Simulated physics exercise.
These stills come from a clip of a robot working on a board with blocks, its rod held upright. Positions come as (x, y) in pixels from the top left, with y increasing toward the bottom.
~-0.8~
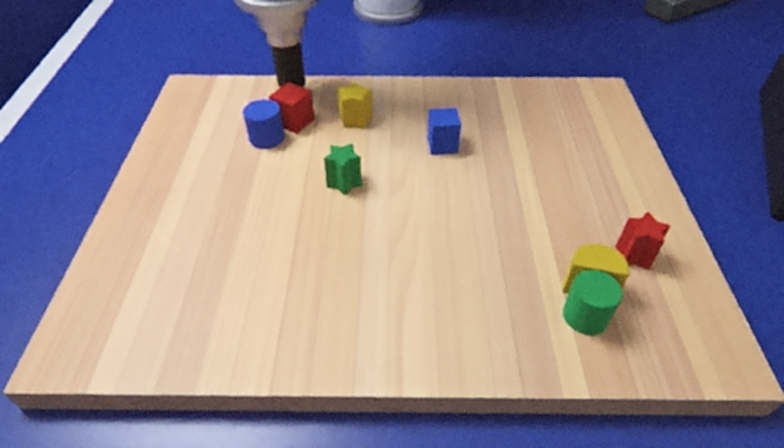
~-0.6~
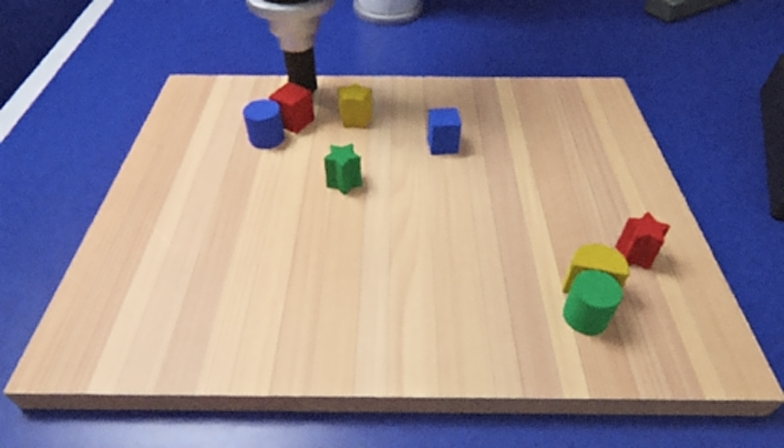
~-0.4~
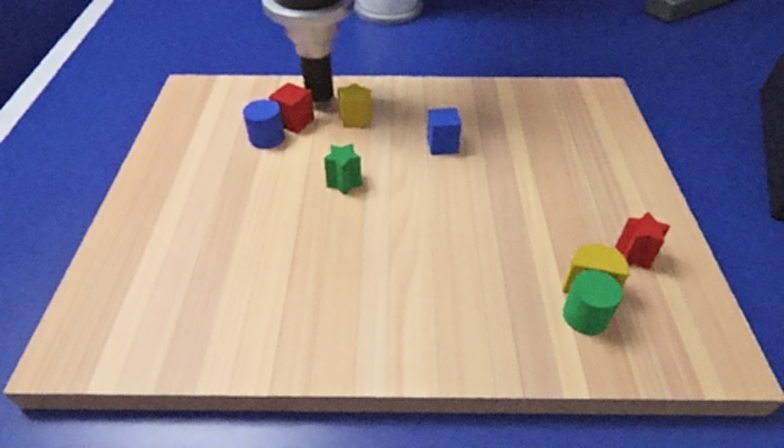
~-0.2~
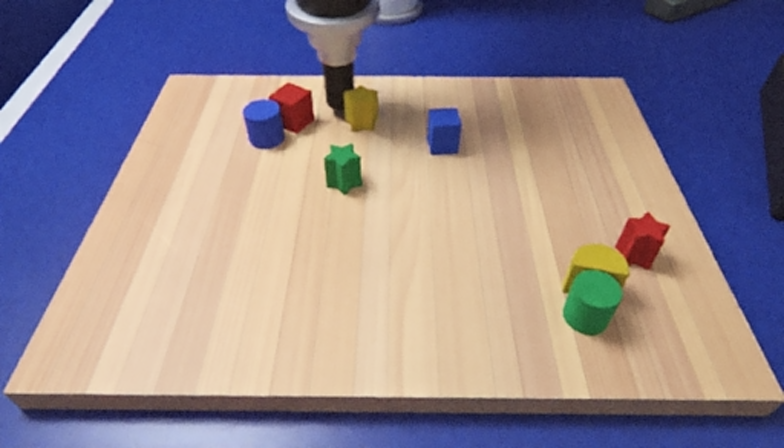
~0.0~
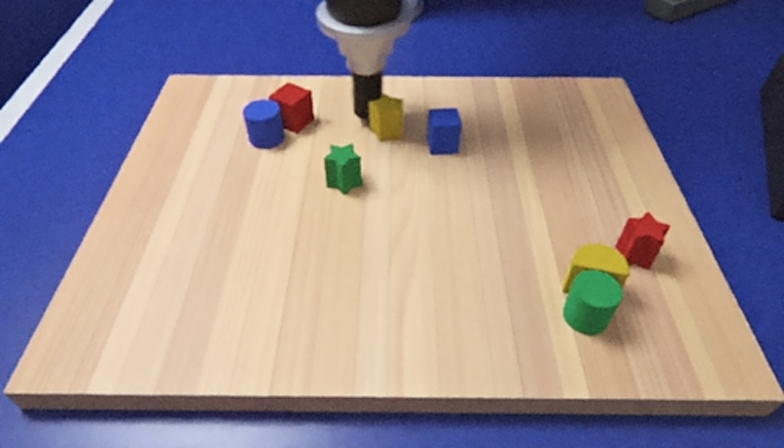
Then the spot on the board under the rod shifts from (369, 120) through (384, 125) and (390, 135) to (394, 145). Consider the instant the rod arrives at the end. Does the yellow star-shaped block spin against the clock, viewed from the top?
It seems so.
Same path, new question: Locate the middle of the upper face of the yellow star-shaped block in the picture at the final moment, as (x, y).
Most likely (421, 126).
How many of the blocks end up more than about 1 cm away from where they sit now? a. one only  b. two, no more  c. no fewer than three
a
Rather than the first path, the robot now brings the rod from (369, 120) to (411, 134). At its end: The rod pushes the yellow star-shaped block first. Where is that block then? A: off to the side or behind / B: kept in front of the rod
Correct choice: B.
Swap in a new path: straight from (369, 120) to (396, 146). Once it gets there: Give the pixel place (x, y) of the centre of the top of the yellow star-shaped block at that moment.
Its top middle will sit at (421, 128).
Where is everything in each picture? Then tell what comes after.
In the first picture, lower end of the rod (292, 83), tops of blocks, green star-shaped block (342, 153), yellow star-shaped block (354, 91), blue square (445, 116).
In the second picture, rod (304, 88), blocks as before.
In the third picture, rod (320, 94), blocks as before.
In the fourth picture, rod (341, 102), yellow star-shaped block (361, 94).
In the fifth picture, rod (368, 111), green star-shaped block (342, 153), yellow star-shaped block (388, 103), blue square (445, 116).
On the path given first. Halfway along, rod (388, 120); yellow star-shaped block (408, 113).
At the end, rod (394, 136); green star-shaped block not moved; yellow star-shaped block (421, 126), turned 20° anticlockwise; blue square (449, 117).
